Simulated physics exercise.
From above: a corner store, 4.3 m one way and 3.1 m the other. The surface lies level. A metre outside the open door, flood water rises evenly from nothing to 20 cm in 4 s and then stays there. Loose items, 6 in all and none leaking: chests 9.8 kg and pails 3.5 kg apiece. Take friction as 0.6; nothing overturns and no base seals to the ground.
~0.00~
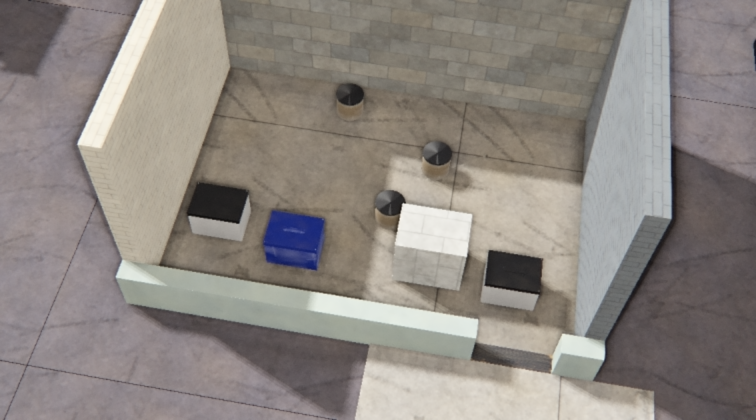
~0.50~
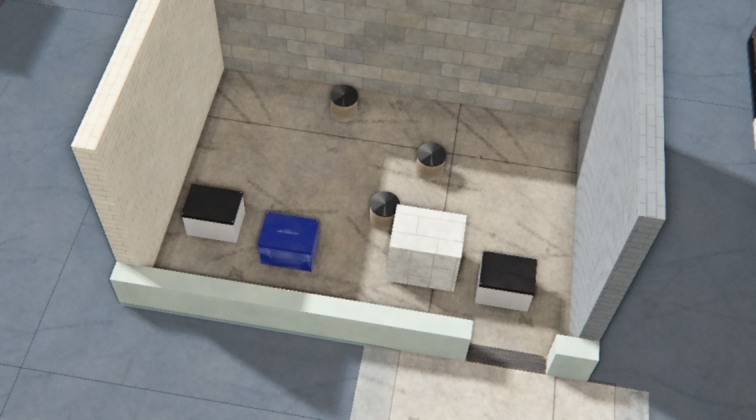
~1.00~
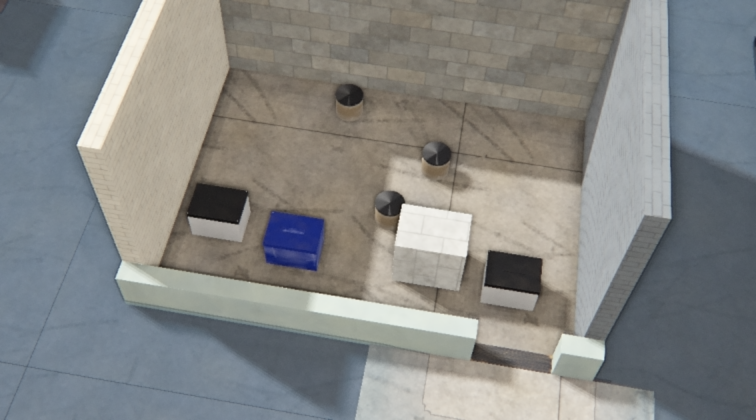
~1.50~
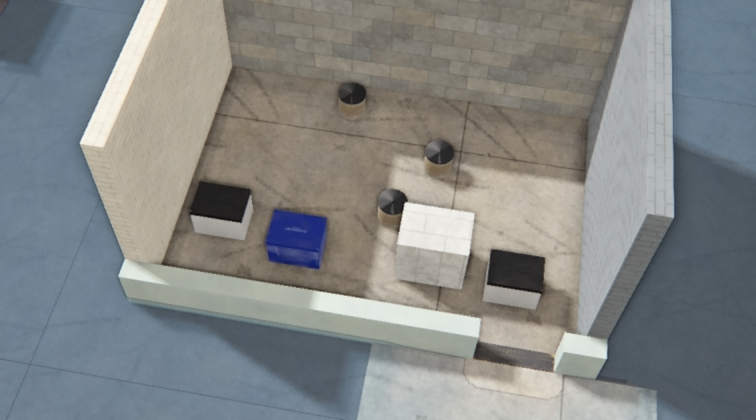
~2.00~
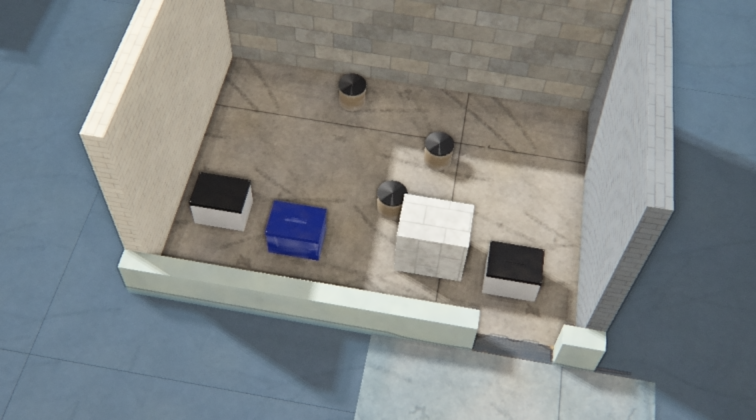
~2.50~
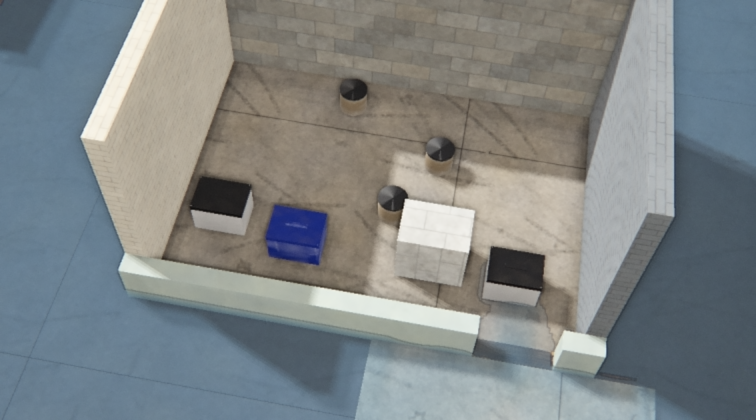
Water spreads across the ground around a small open-topped store, then covers the pale slab outside the doorway and reaches just into the opening, while the blue chest, the other boxes and three round pails inside stay still.
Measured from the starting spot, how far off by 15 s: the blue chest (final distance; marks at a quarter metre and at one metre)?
Blue chest gets carried off.
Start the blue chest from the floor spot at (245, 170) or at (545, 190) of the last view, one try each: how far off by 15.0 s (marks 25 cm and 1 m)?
In that order: It ends far away; it ends far away.
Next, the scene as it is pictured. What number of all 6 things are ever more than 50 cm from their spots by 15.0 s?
I count 6.
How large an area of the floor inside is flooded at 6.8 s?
Some 8.5 m2.
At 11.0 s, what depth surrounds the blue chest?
About 4 cm.
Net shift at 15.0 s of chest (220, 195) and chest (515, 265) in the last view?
In that order: 250 cm, 250 cm.
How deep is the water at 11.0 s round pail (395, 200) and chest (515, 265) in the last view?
About 2 and 8 cm.
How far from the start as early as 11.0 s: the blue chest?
About 0 cm.
After 3.5 s the blue chest is near (297, 225), 0.0 m from its start, aground; 0 afloat.
After 6.8 s the blue chest is near (297, 225), 0.0 m from its start, aground; 1 afloat.
After 11.0 s the blue chest is near (297, 225), 0.0 m from its start, aground; 3 afloat.
After 15.0 s the blue chest is near (436, 135), 1.9 m from its start, afloat; 6 afloat.
